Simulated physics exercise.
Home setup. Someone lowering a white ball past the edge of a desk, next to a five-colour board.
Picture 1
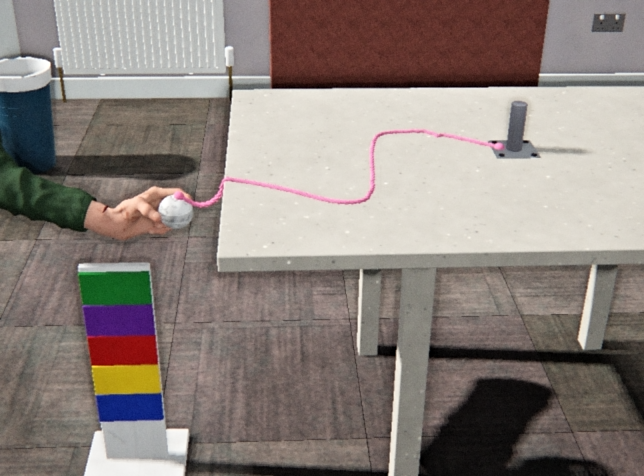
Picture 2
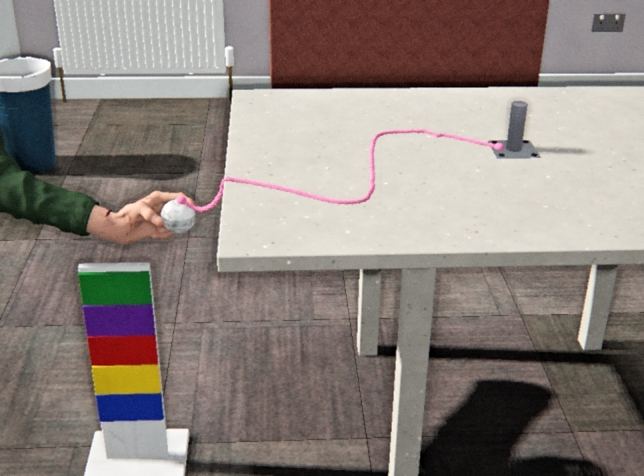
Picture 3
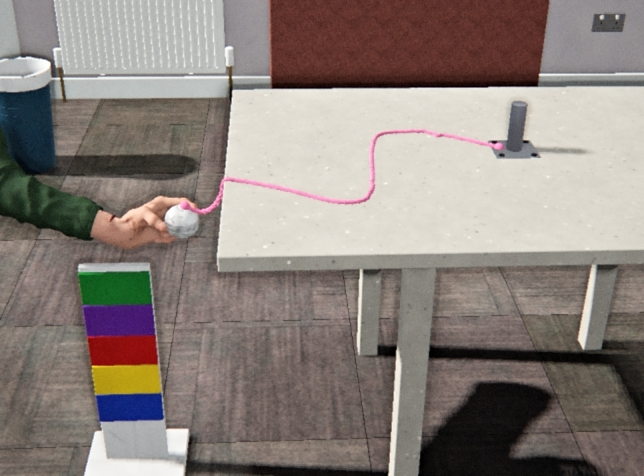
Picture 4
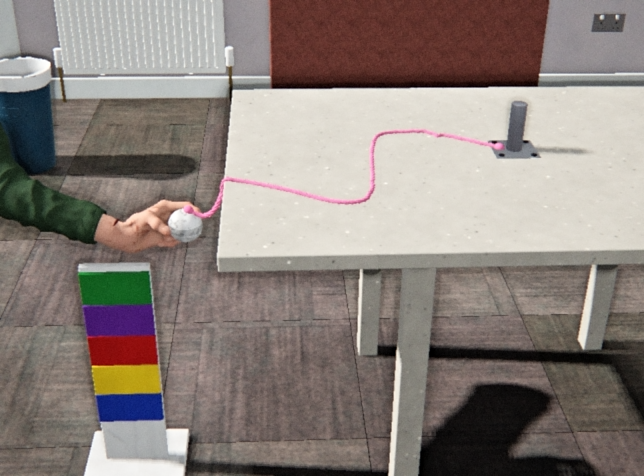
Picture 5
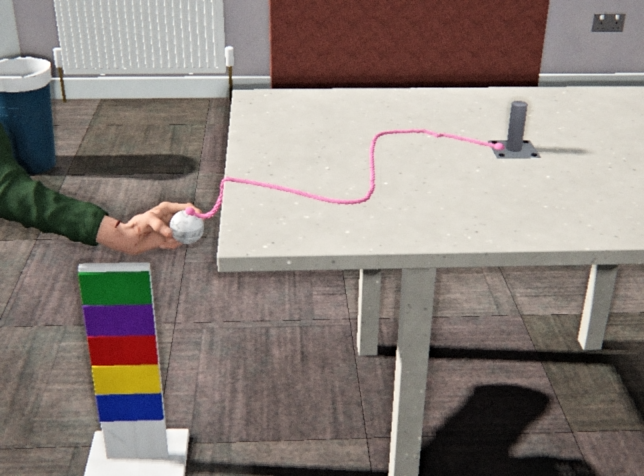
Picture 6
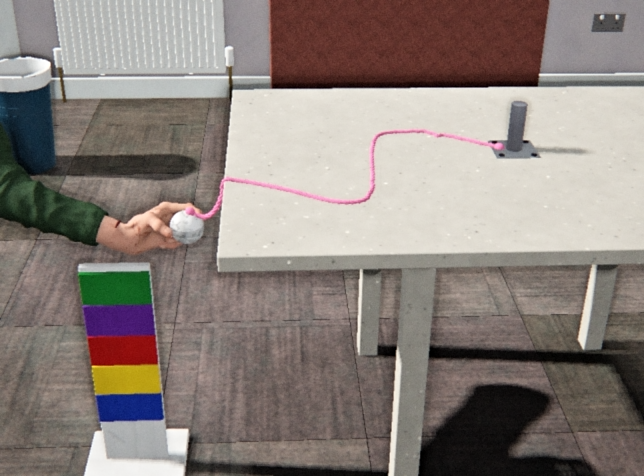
A pale, speckled table fills the right side of a carpeted room, seen from slightly above, with a radiator and a dark red panel behind. A pink cord winds across it from a grey post to a white ball held by a green-sleeved hand at left, above a stand striped green, purple, red, yellow and blue. The hand moves the ball slightly down and right, then stays still.
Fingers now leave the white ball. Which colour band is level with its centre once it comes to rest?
The yellow band.
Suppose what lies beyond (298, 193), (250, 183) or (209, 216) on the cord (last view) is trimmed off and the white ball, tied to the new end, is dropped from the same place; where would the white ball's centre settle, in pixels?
In turn, (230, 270) for the first, (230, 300) for the second and (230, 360) for the third.
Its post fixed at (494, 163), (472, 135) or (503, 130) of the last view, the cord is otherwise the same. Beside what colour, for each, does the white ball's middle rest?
Readings, in order: Blue - blue - yellow.
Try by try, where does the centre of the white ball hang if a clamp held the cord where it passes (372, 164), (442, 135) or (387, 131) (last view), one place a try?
About (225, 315), (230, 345) and (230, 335).
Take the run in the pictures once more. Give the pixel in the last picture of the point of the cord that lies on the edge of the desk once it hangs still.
At (369, 194).
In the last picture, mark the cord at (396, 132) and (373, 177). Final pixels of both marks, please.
(385, 156) and (260, 163).
A little later, ball near (221, 370); level with yellow.
Next, ball near (245, 356); level with yellow.
When it is over, ball near (237, 364); level with yellow. The cord holds its middle at yellow.
